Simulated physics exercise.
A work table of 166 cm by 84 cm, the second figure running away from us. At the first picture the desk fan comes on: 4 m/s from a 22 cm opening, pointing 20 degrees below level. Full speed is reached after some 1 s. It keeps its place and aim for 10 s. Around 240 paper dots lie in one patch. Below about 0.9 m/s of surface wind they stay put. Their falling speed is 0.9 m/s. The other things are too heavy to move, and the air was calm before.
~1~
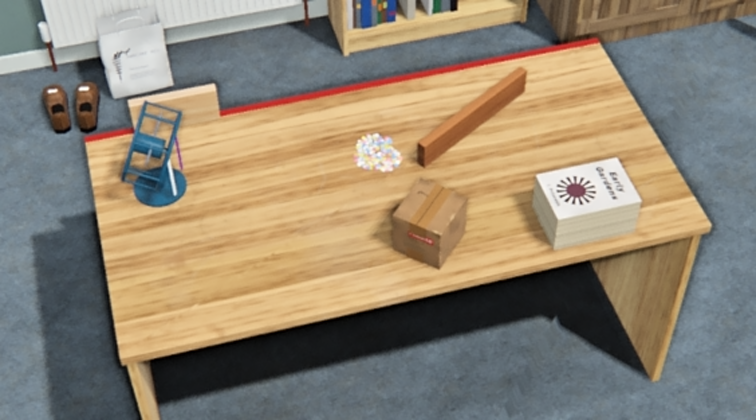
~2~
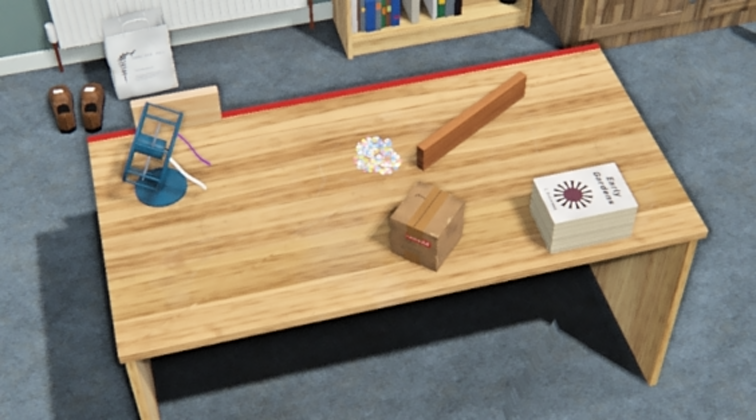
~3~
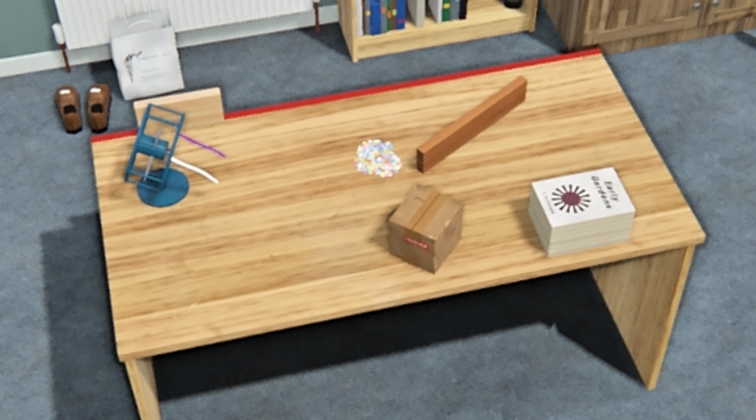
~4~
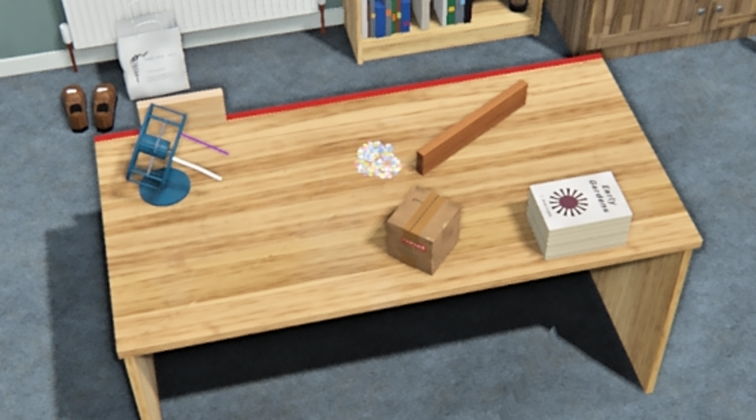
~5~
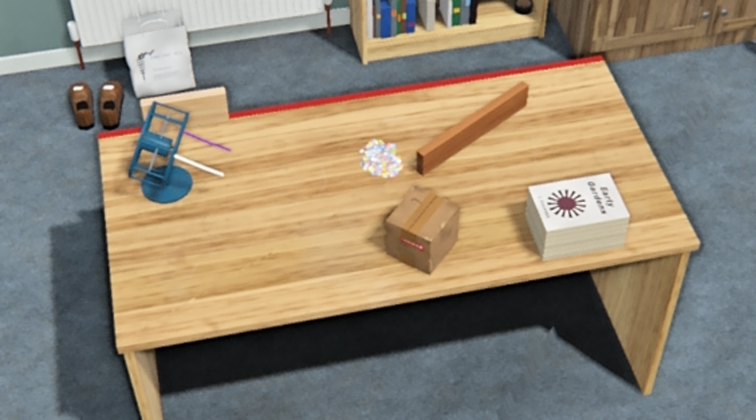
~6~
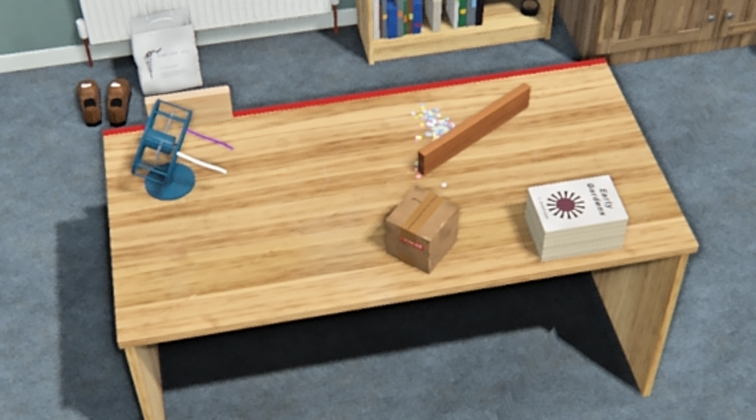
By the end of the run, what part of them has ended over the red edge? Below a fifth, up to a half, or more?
Of the paper dots, above half end over the red edge.
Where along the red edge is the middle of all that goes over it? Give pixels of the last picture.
Near (541, 68).
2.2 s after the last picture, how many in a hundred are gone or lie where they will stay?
Near 90 %.
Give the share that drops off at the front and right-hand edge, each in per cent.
Roughly 0 % front, 10 % right-hand.
Then, 1.0 s after the last picture, 82 % are over the red edge; 82 % have settled or left.
Then, 2.2 s after the last picture, 88 % are over the red edge; 93 % have settled or left.
Then, 4.6 s after the last picture, 89 % are over the red edge; 99 % have settled or left.
Then, 9.1 s after the last picture, at the end, 89 % are over the red edge.
